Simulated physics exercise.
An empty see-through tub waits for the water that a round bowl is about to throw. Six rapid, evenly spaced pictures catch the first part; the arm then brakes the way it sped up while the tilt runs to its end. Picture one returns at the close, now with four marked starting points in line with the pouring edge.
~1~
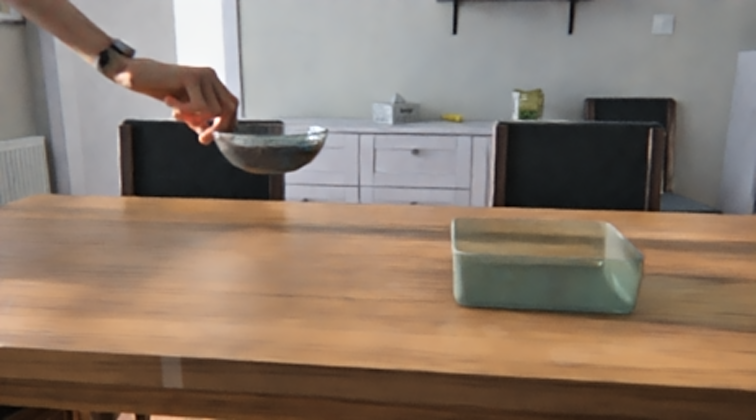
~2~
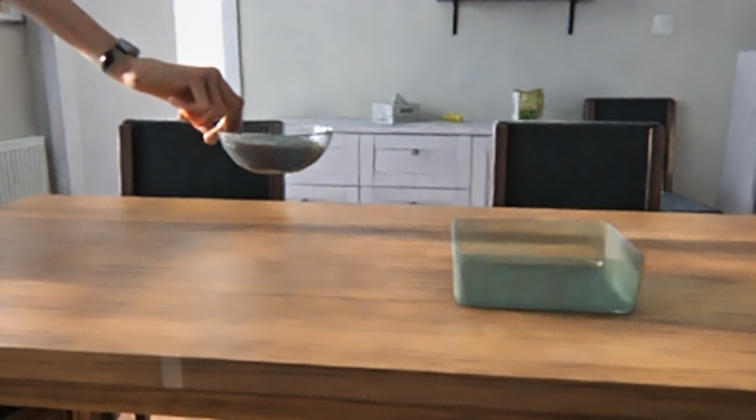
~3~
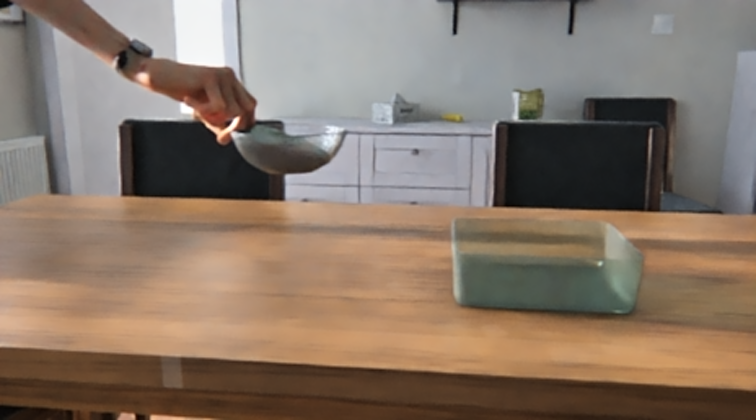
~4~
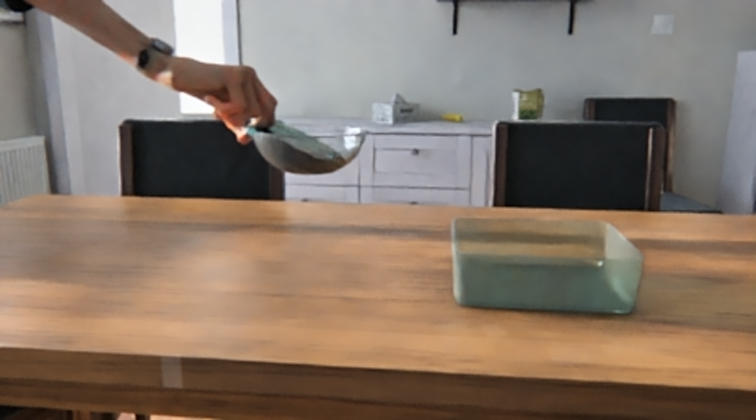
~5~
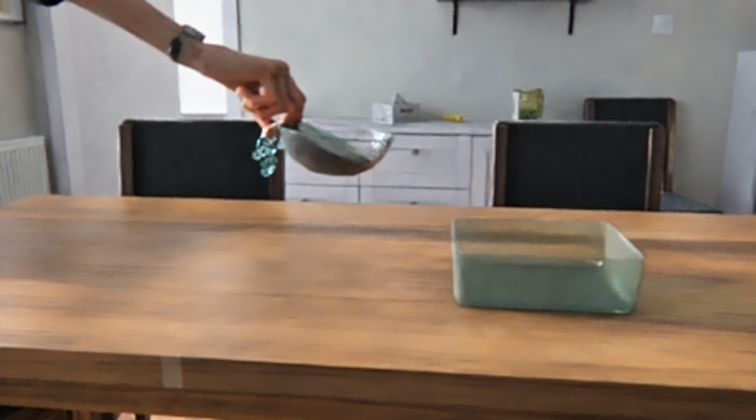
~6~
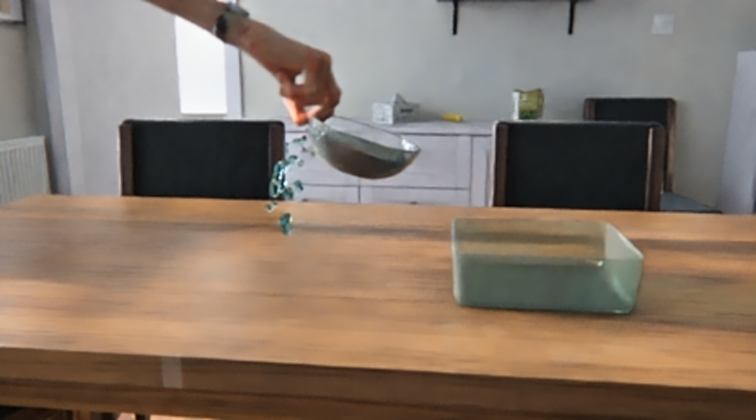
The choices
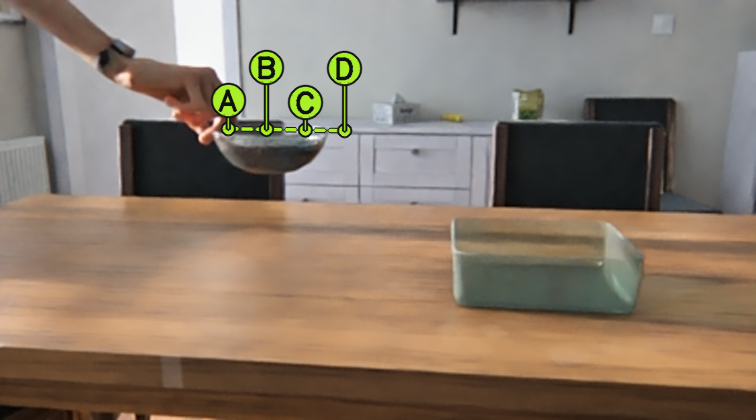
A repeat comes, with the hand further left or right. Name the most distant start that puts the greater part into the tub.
The limit is B.
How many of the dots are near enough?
Three of the four.
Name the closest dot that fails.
A.
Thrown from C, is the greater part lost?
No.
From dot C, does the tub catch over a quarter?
Yes, clearly.
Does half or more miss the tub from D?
No.
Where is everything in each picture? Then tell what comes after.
Upright, lip at (325, 130); tub from (454, 303) to (635, 311); nothing has left yet.
Upright, lip at (330, 130); nothing has left yet.
Upright, lip at (344, 130); water is over the rim, down to (245, 128).
Upright, lip at (364, 131); water is over the rim, down to (251, 138).
Tipped about 7°, lip at (391, 137); water is over the rim, down to (268, 172).
Tipped about 17°, lip at (419, 149); water is over the rim, down to (289, 231).
On the marked copy, A at (228, 128); B at (266, 129); C at (305, 130); D at (344, 130).
With A, about 20 % lands in the tub, 71 % falls short and 9 % goes beside or beyond.
With B, about 63 % lands in the tub, 25 % falls short and 12 % goes beside or beyond.
With C, about 69 % lands in the tub, 12 % falls short and 20 % goes beside or beyond.
With D, about 71 % lands in the tub, 16 % falls short and 13 % goes beside or beyond.
